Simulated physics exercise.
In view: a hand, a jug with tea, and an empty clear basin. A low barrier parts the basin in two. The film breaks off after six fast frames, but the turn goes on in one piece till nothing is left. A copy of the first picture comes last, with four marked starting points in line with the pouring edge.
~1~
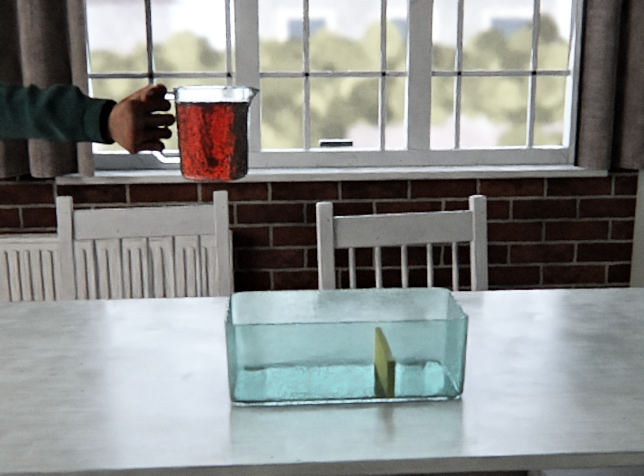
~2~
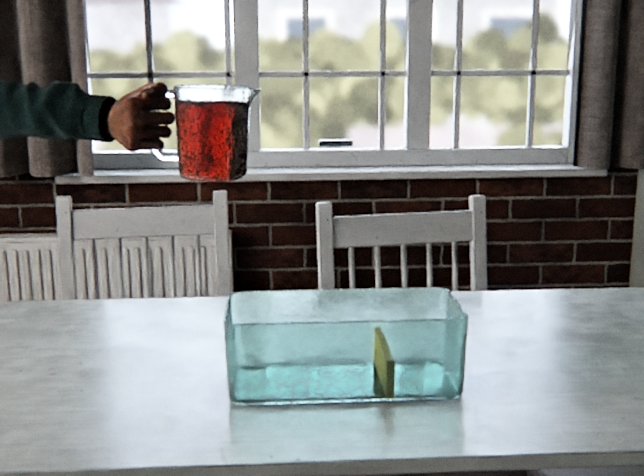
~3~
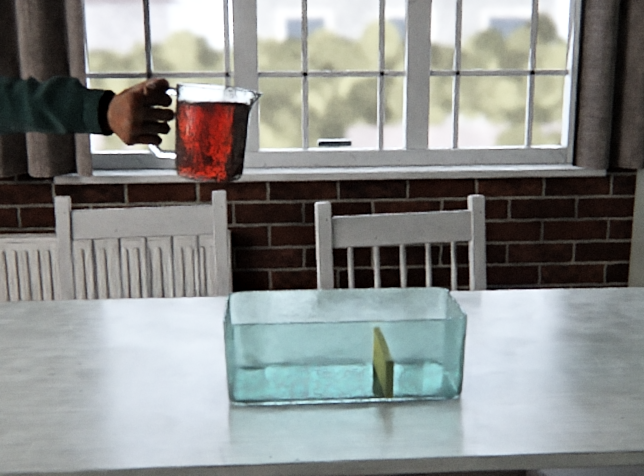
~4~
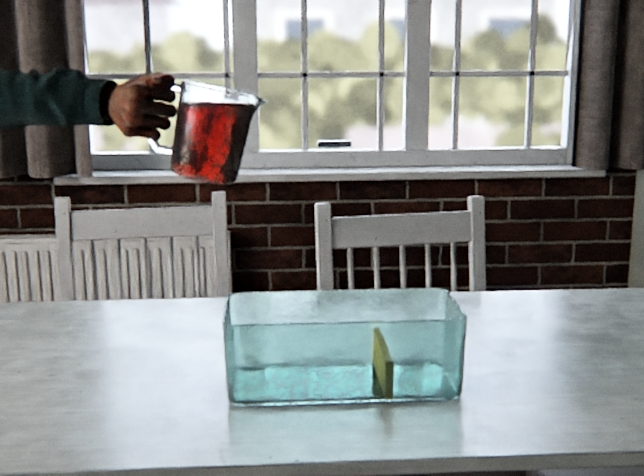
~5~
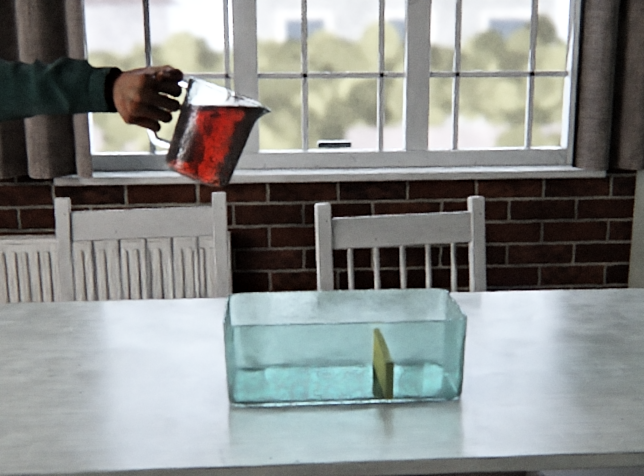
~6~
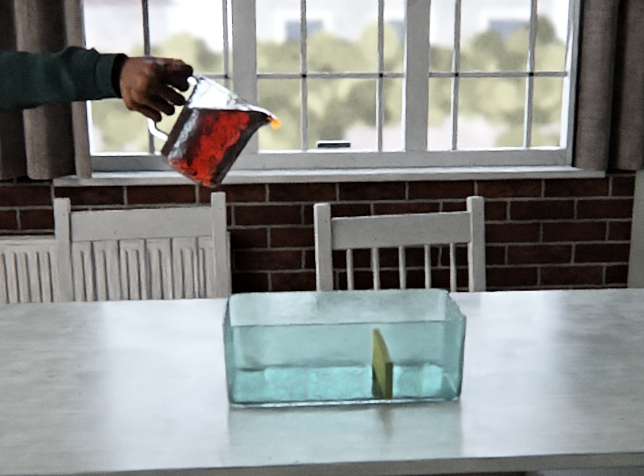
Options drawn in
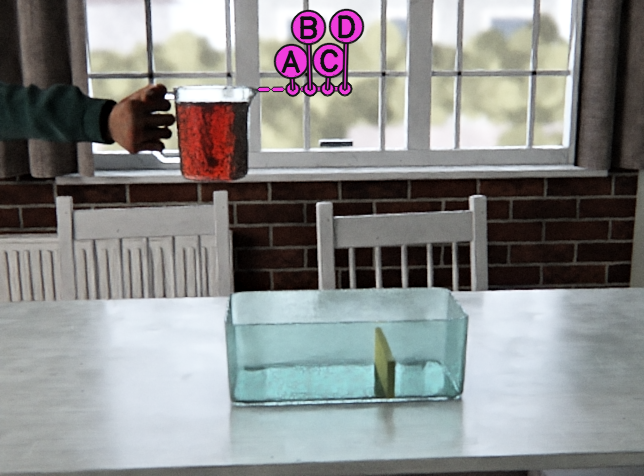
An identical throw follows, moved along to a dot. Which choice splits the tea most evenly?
B works best here.
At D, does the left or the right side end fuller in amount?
The right side.
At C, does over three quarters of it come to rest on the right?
Yes.
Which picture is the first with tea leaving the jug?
Picture 6.
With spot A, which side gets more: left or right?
More ends on the left.
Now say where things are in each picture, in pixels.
Upright, lip at (259, 89); basin from (229, 403) to (463, 396); top of the wall at (384, 343); nothing has left yet.
Upright, lip at (260, 90); nothing has left yet.
Tipped about 6°, lip at (262, 94); nothing has left yet.
Tipped about 12°, lip at (265, 101); nothing has left yet.
Tipped about 22°, lip at (270, 110); nothing has left yet.
Tipped about 32°, lip at (272, 122); tea is over the lip, down to (272, 122).
On the marked copy, A at (292, 89); B at (310, 89); C at (327, 88); D at (344, 88).
For spot A, about 86 % ends left of the wall and 7 % right of it; 7 % is lost outside.
For spot B, about 46 % ends left of the wall and 51 % right of it.
For spot C, about 14 % ends left of the wall and 83 % right of it; 3 % is lost outside.
For spot D, about 15 % ends left of the wall and 79 % right of it; 6 % is lost outside.
